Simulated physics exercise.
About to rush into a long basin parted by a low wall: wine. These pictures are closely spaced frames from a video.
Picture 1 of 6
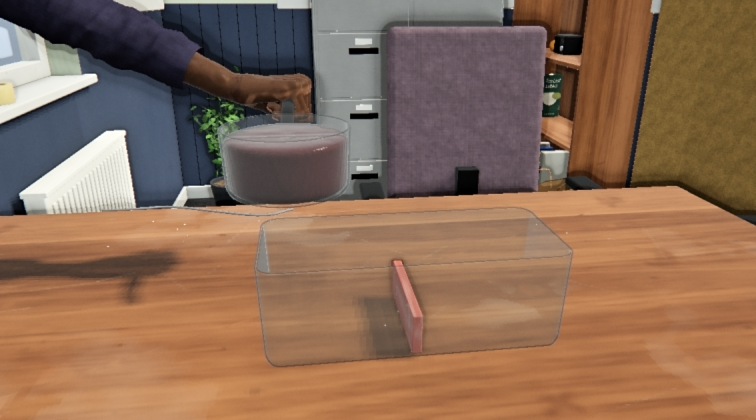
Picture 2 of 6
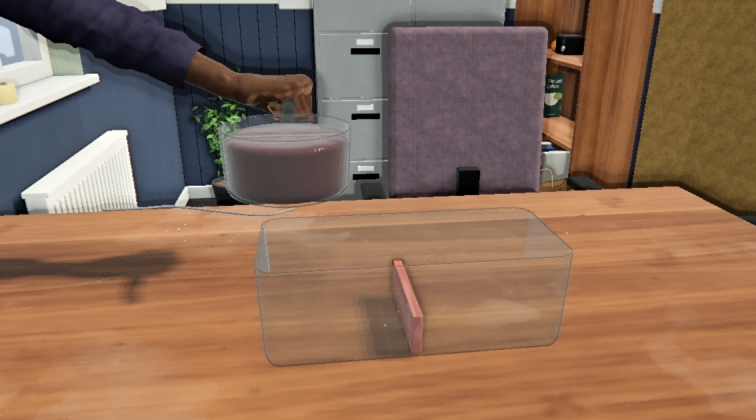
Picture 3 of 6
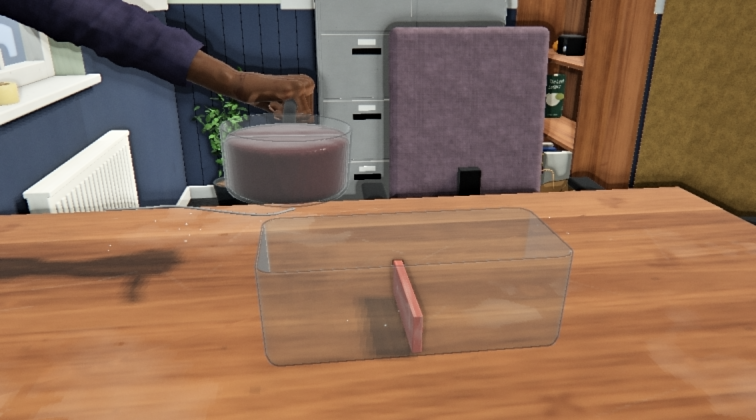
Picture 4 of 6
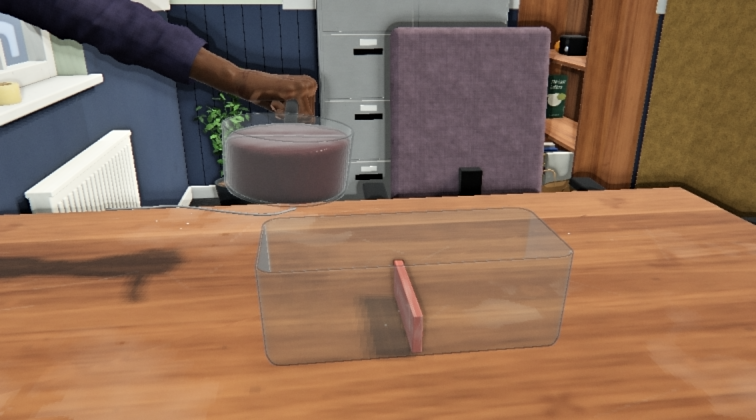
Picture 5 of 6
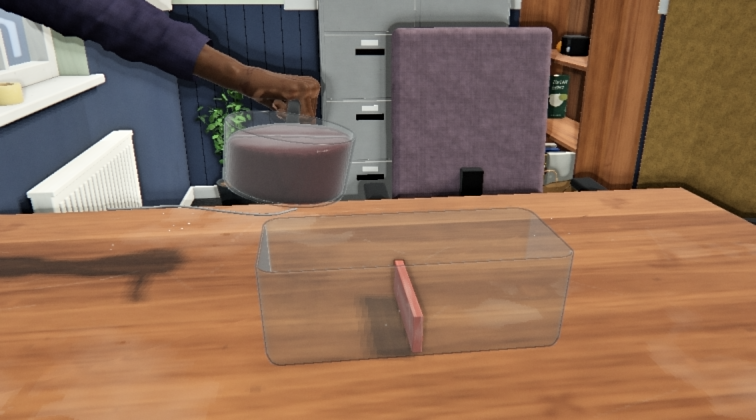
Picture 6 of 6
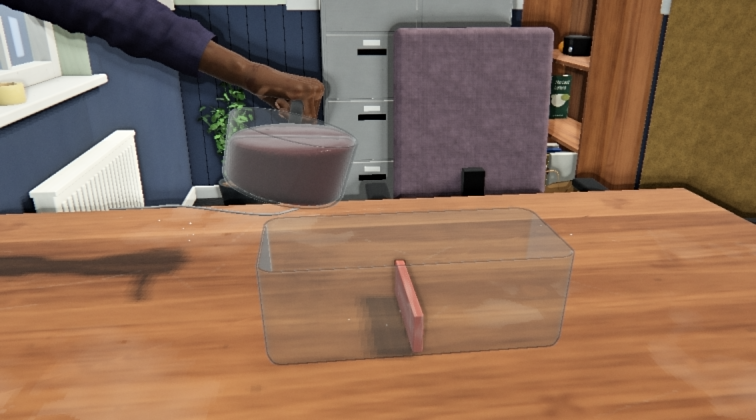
The clip shows a hand holding a round clear container of dark reddish liquid above a wooden table, behind a long transparent basin with a low pink divider, then gradually tilting the container to the right.
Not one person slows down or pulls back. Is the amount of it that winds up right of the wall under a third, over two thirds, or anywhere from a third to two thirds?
In the end it is from a third to two thirds.
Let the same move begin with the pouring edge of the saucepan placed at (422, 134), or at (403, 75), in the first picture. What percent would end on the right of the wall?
Estimate, first then second: 95 per cent and 95 per cent.
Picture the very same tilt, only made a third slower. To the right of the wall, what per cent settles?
Around 45 percent ends up there.
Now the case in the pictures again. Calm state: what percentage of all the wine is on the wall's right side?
That is roughly 40 percent of it.
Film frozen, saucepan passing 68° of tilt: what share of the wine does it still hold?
Near 50 percent is still in there.
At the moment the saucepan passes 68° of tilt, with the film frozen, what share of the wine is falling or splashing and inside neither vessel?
Something like 30 per cent of it.
A moment on, the saucepan is tipped part way and 52 per cent is still to pour, 8 is left of the wall and 11 right of it.
Next, the saucepan is tipped on its side and 11 per cent is still to pour, 41 is left of the wall and 42 right of it.
Then the saucepan is tipped on its side and 2 per cent is still to pour, 55 is left of the wall and 42 right of it.
Later the saucepan is tipped on its side and 0 per cent is still to pour, 57 is left of the wall and 42 right of it.
Finally, 57 per cent lies left of the wall, 42 right of it and 0 outside.
